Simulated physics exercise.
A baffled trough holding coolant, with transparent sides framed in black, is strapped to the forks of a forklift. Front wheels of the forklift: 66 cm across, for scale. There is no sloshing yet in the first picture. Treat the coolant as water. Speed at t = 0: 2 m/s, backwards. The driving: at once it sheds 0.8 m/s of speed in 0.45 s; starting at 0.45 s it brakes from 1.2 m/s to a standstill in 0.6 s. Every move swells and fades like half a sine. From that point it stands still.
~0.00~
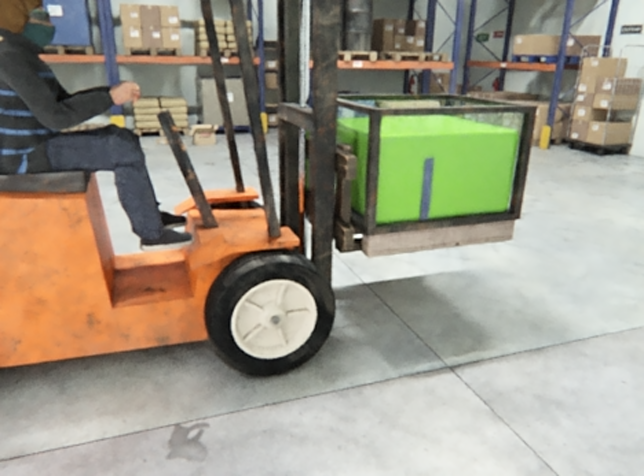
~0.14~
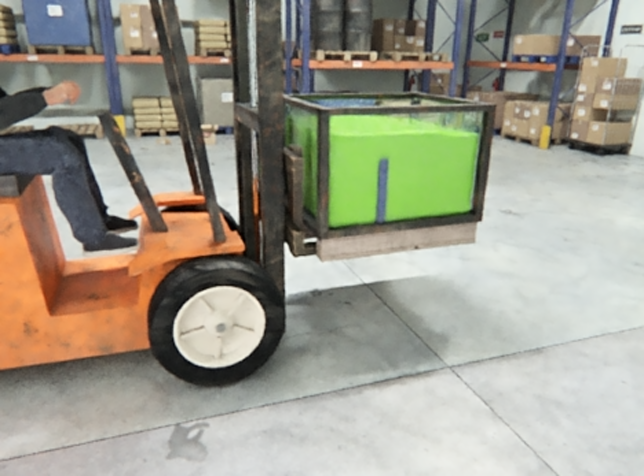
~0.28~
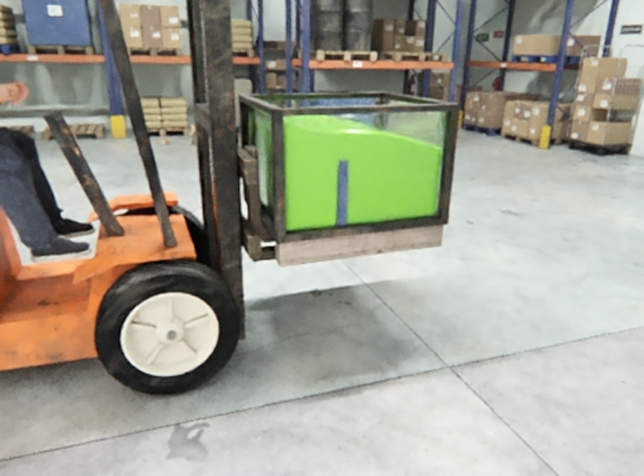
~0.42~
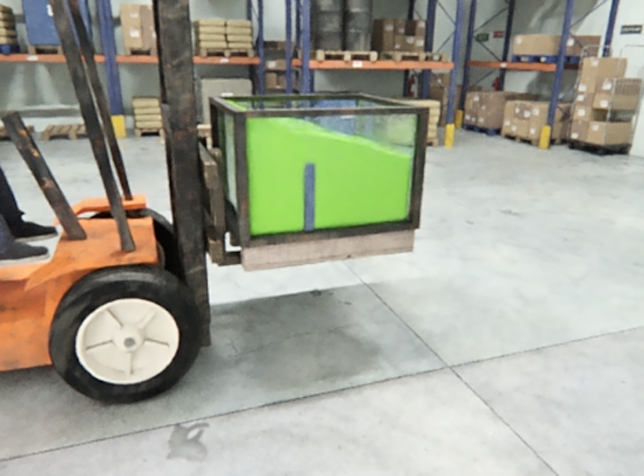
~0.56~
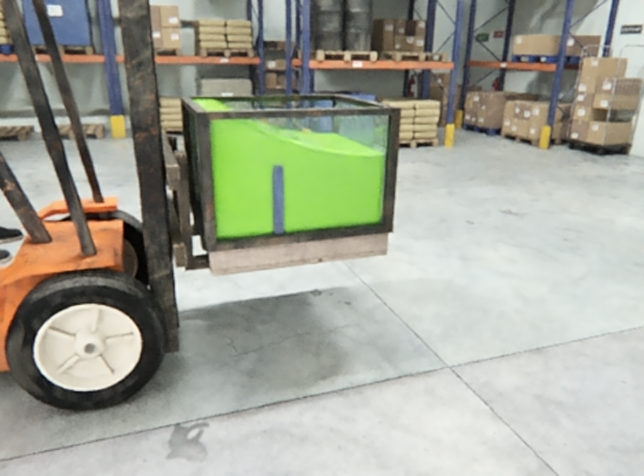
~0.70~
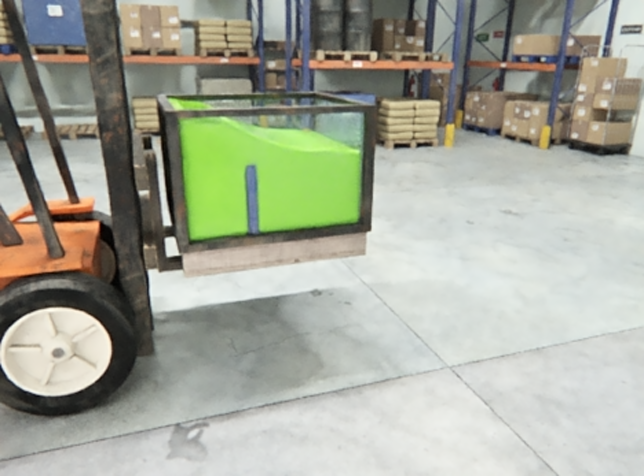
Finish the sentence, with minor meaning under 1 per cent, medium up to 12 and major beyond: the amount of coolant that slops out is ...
... minor.
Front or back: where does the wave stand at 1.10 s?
Tilt: Towards the rear end.
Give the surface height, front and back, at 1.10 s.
The front stands at 38 cm and the back at 56 cm.
By 1.10 s front 37 cm, middle 51 cm, back 56 cm above the floor; no loss so far.
By 1.50 s front 58 cm, middle 45 cm, back 45 cm above the floor; no loss so far.
By 2.00 s front 46 cm, middle 50 cm, back 45 cm above the floor; no loss so far.
By 4.03 s there is no loss.
